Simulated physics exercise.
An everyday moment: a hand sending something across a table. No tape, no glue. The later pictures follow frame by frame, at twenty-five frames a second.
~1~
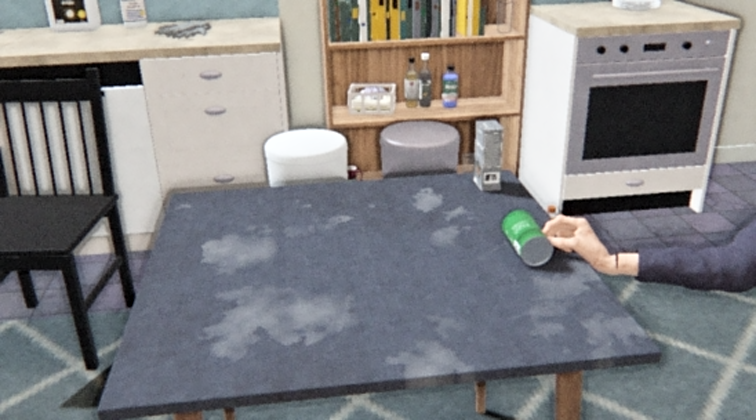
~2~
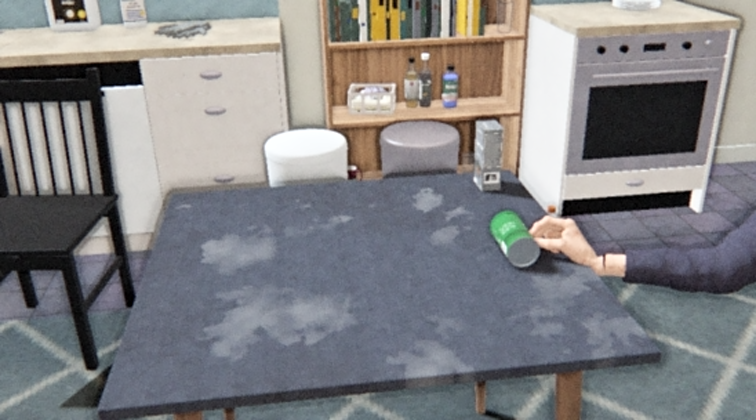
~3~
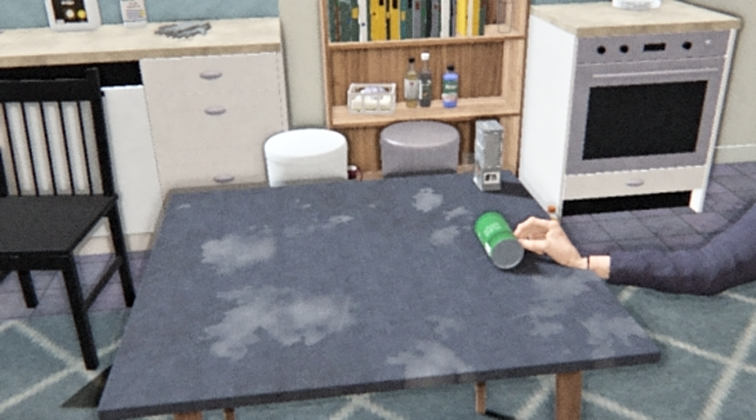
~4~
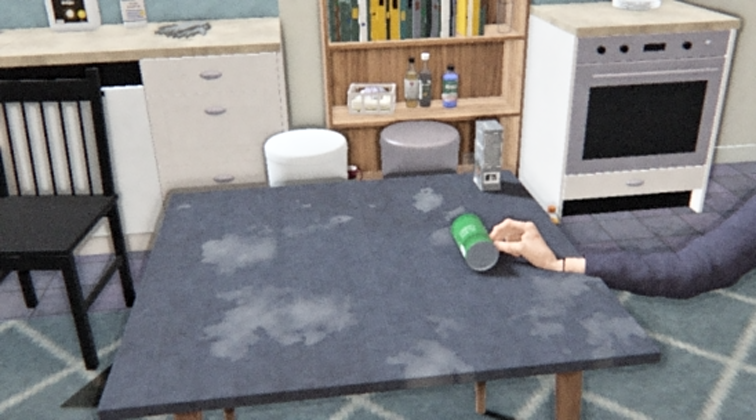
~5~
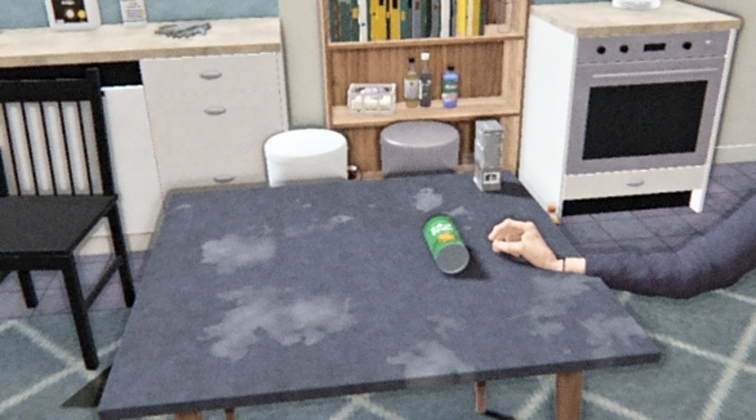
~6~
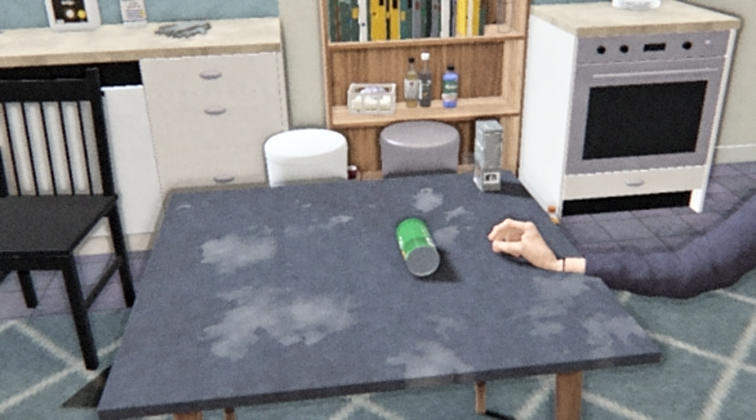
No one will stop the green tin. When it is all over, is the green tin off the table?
The green tin drops to the floor.
Then, 0.20 s on from there, green tin shifted well along near (277, 259).
Then, 0.50 s on from there, green tin now off the table.
Then, 0.90 s on from there, things are still on the move.
In the end, off the table, green tin.
